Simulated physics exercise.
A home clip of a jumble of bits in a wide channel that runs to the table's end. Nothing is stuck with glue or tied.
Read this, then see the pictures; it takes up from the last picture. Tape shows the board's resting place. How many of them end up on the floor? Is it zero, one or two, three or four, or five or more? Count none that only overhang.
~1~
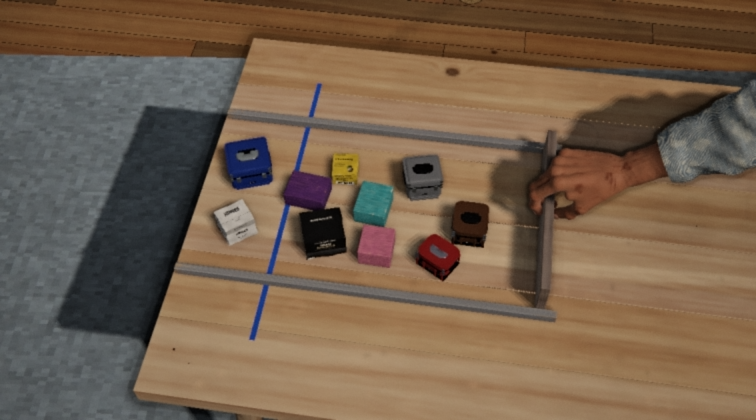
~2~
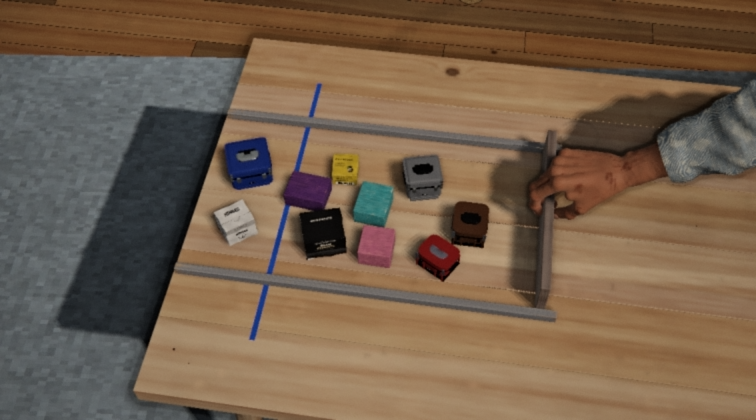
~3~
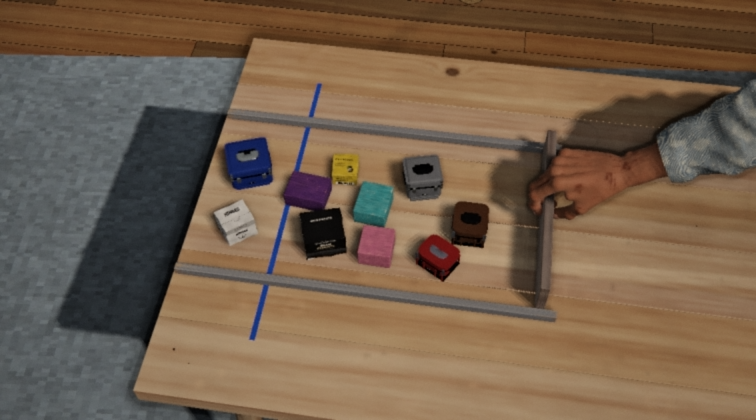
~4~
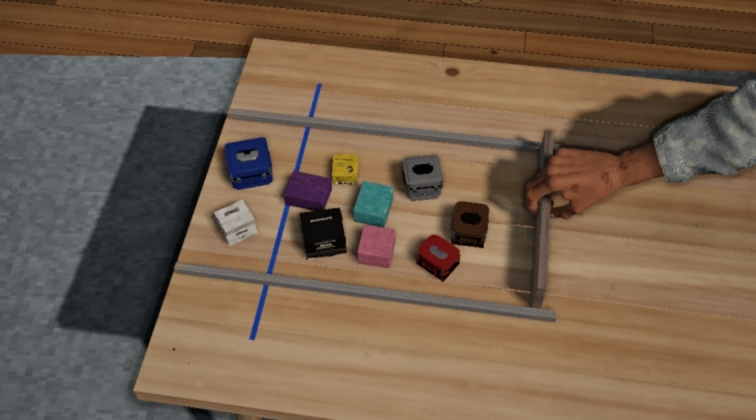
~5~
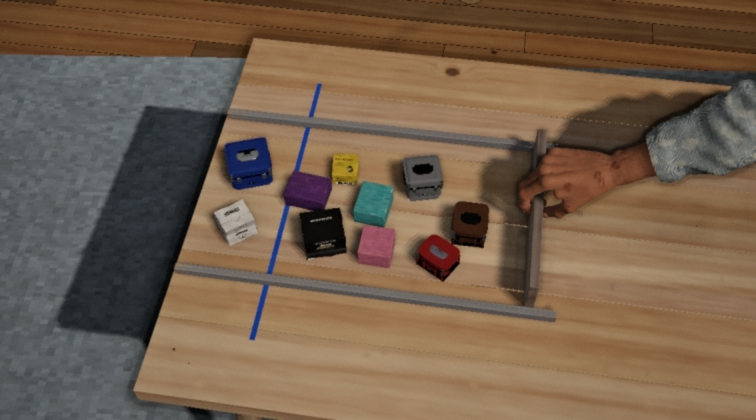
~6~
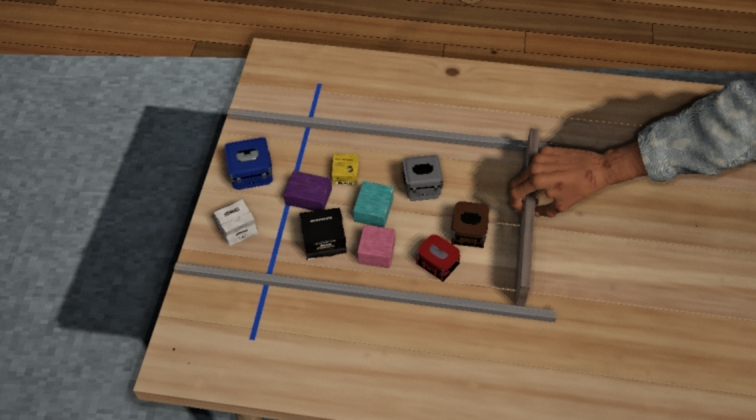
It is one or two.
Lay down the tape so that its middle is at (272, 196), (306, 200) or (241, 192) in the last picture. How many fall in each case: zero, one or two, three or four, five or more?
Taking the three places in turn, it would be either three or four; one or two; 5 or more.
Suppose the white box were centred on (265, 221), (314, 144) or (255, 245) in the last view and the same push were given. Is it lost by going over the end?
Order of tries: Off, on, on.
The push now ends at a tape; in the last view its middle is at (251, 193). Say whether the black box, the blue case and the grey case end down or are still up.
First the black box, which leaves the top, then the blue case, which leaves the top, and the grey case, which stays on top.
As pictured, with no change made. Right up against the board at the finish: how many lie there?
3 end up touching it.
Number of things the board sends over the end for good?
Total count: 2.
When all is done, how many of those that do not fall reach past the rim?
Overhanging ones - 2.
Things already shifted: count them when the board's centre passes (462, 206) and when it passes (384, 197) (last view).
Tally: First 2; then 8.
Soon after, none off yet; blue case at rest near (249, 163); white box at rest near (236, 223); purple block at rest near (308, 191).
At rest, the number that fall off is one or two; fallen, white box and blue case.
